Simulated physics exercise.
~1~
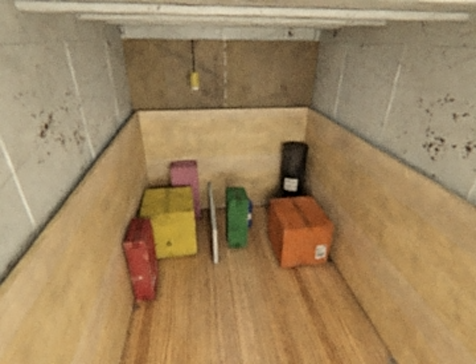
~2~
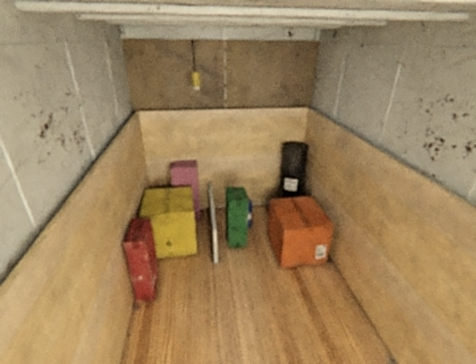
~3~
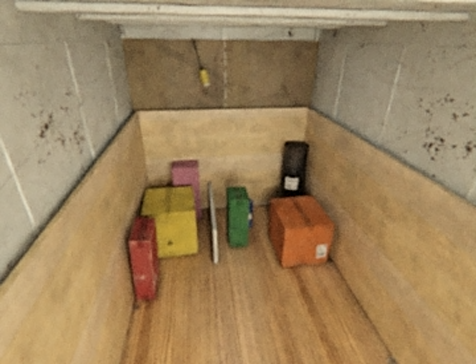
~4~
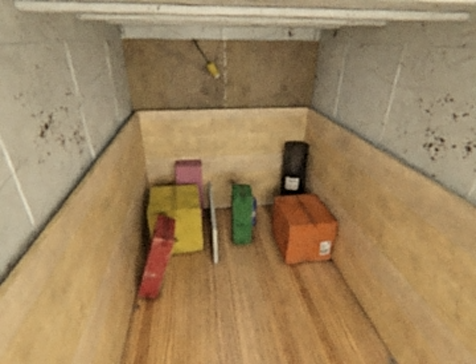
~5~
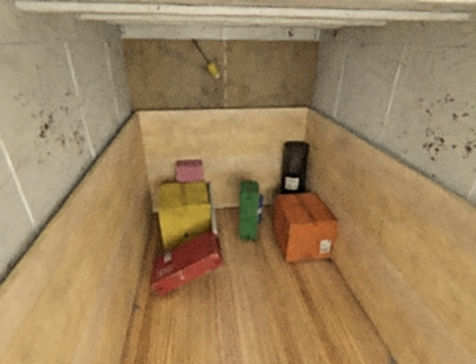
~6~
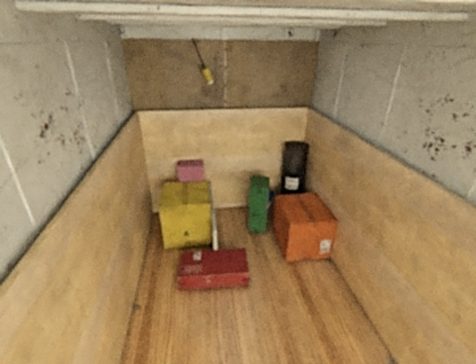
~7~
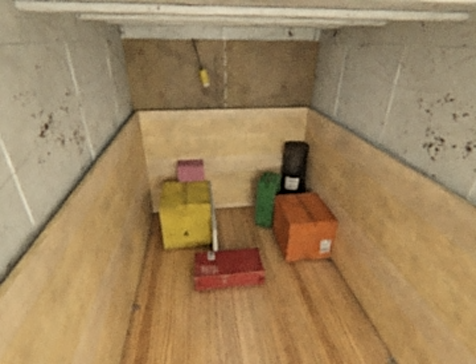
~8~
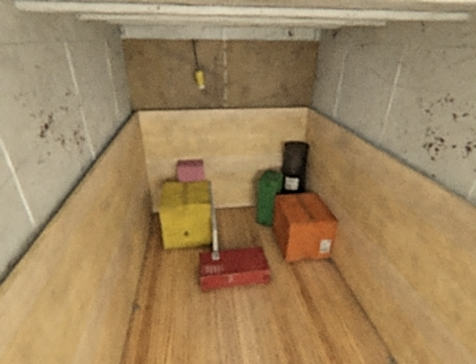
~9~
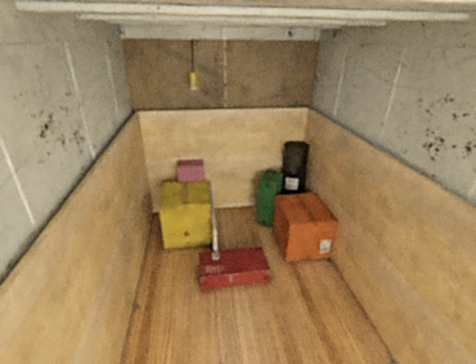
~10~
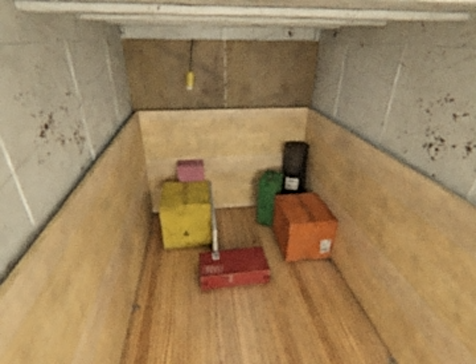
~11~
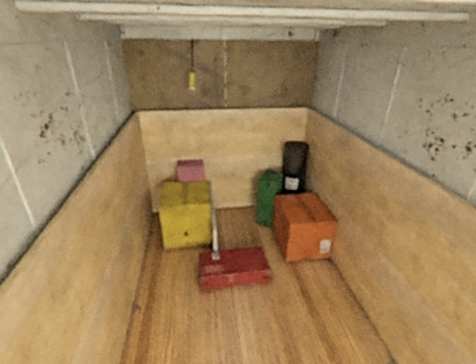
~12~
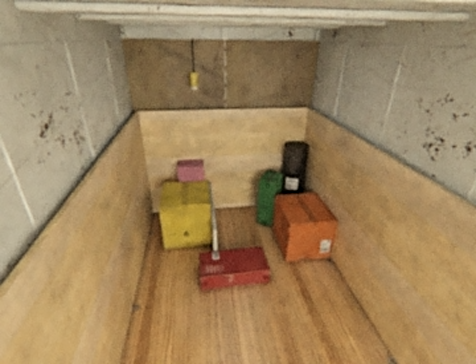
Moving van load bay with red box sliding right and toppling onto its side, green and yellow boxes shifting right, then all resting.
